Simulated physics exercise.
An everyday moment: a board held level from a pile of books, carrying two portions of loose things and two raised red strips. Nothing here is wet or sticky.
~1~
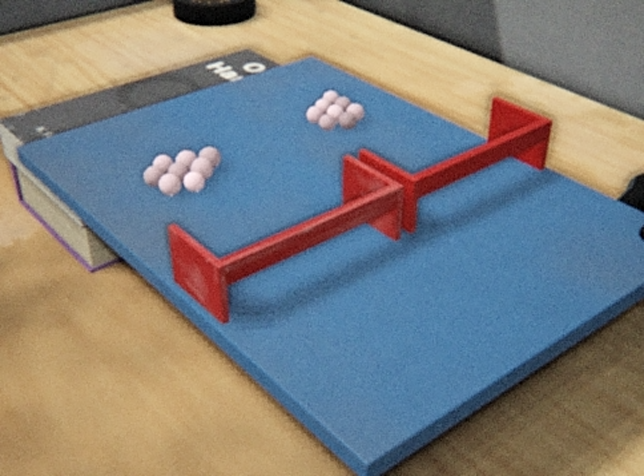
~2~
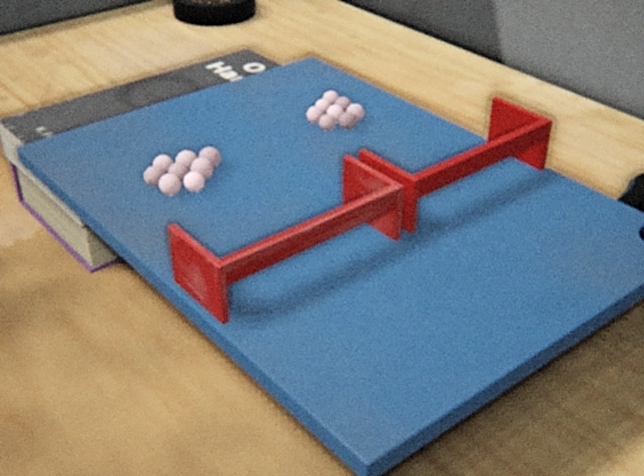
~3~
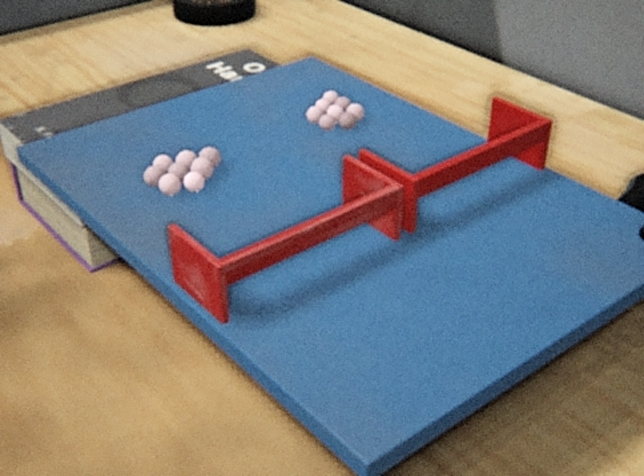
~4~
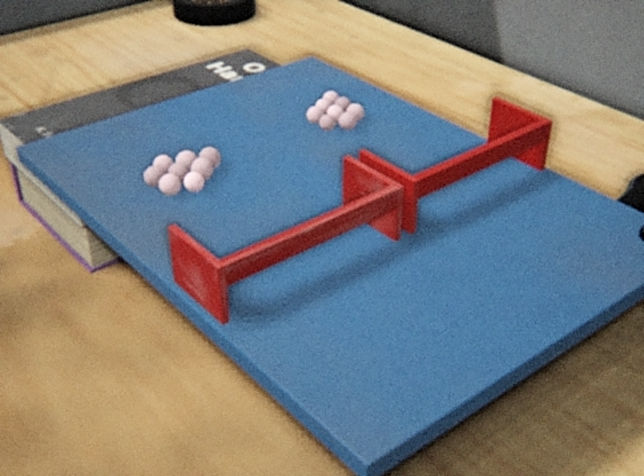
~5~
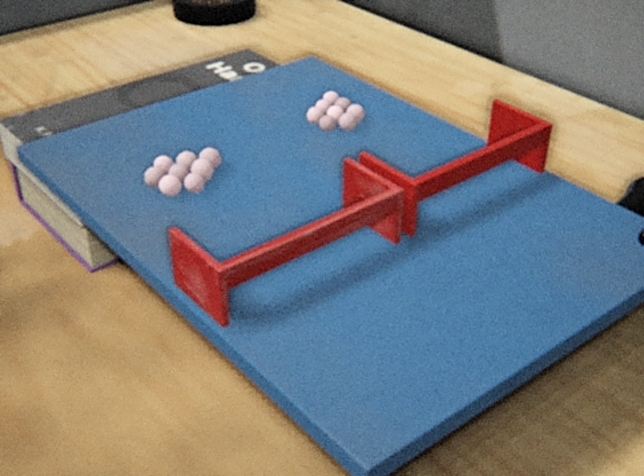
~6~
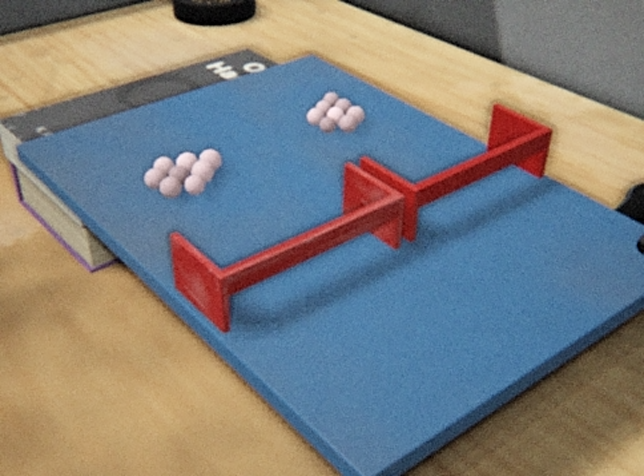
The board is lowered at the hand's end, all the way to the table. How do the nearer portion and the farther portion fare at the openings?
The nearer portion slips under its gate and the farther portion slips under its gate.
Then, 0.27 s on from there, board sloping at 6°; nearer portion where it was; farther portion where it was.
Then, 0.60 s on from there, board sloping at 12°; nearer portion on its way down; farther portion on its way down.
Then, 0.96 s on from there, board resting at 14°; nearer portion the whole lot past its gate; farther portion the whole lot past its gate.
In the end, board resting at 14°; nearer portion the whole lot past its gate; farther portion the whole lot past its gate.
